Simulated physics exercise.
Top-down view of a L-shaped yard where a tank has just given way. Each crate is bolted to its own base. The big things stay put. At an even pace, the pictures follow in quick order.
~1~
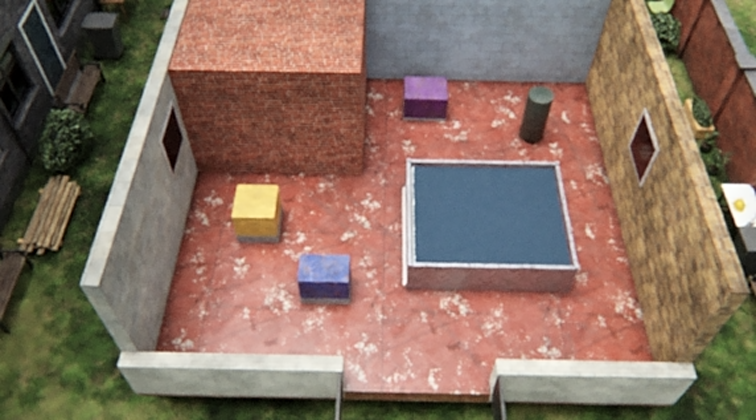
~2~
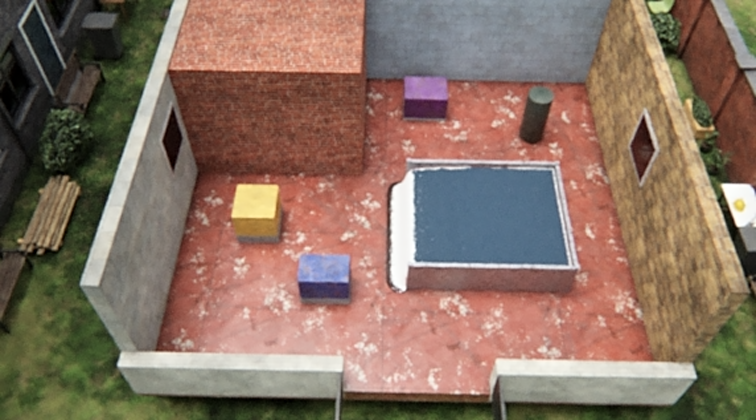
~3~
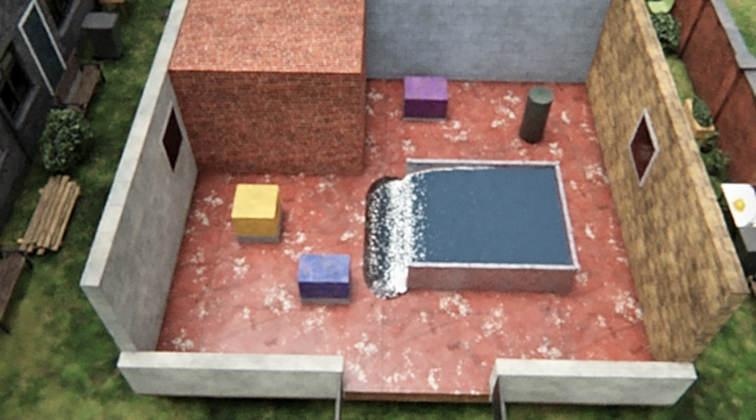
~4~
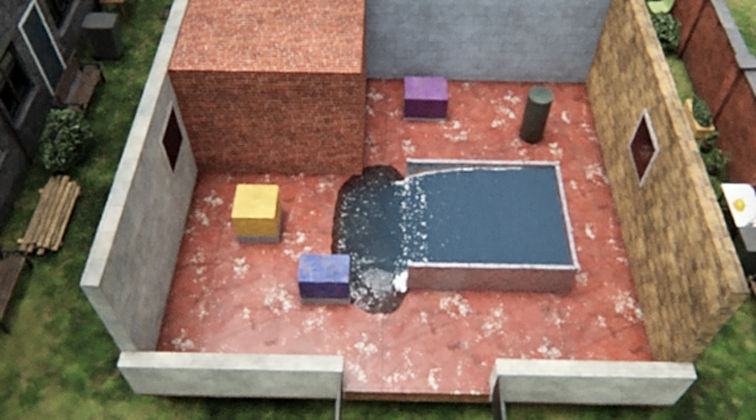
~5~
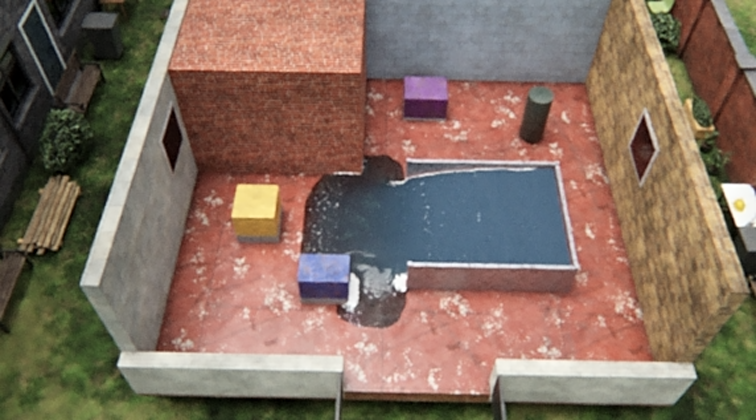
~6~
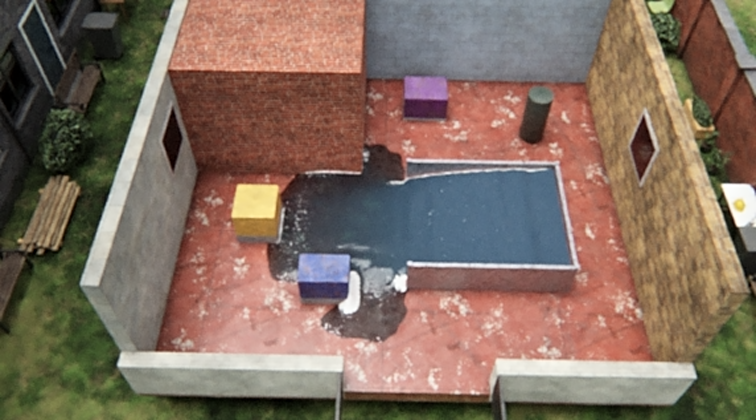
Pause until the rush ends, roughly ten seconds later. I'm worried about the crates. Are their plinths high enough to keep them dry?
At the end, the purple crate will be reached by the flood, the blue crate will be reached by the flood, the yellow crate will be reached by the flood.
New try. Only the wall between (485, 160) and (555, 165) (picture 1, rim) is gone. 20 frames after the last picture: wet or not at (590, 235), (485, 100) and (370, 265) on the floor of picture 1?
Spot one inundated, spot two inundated, spot three spared.
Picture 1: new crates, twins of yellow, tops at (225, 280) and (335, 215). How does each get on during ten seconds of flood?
Becomes wet, becomes wet.
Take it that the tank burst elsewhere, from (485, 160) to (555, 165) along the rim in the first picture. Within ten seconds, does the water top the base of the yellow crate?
In my view the yellow one is never reached.
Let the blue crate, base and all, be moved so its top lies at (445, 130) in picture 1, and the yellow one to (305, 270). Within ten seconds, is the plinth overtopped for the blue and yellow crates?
I'd say blue is missed, while yellow is overtopped.
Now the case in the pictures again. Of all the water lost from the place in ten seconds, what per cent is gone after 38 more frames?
Close to 45 %.
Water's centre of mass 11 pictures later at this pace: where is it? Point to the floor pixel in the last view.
The water's centre sits above (373, 235).
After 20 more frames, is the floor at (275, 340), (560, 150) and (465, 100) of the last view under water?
Going through them one by one, the first is waterlogged, the second spared and the third spared.
A moment on, water covers 30 % of the floor; the purple crate not reached, the blue crate water round its plinth, the yellow crate water round its plinth.
Next, water covers 45 % of the floor; the purple crate water round its plinth, the blue crate water round its plinth, the yellow crate water round its plinth.
Then, water covers 50 % of the floor; the purple crate water round its plinth, the blue crate water round its plinth, the yellow crate water round its plinth.
Later, water covers 75 % of the floor; the purple crate water round its plinth, the blue crate water round its plinth, the yellow crate water round its plinth.
In the end, water covers 100 % of the floor; the purple crate was topped, the blue crate was topped, the yellow crate was topped.
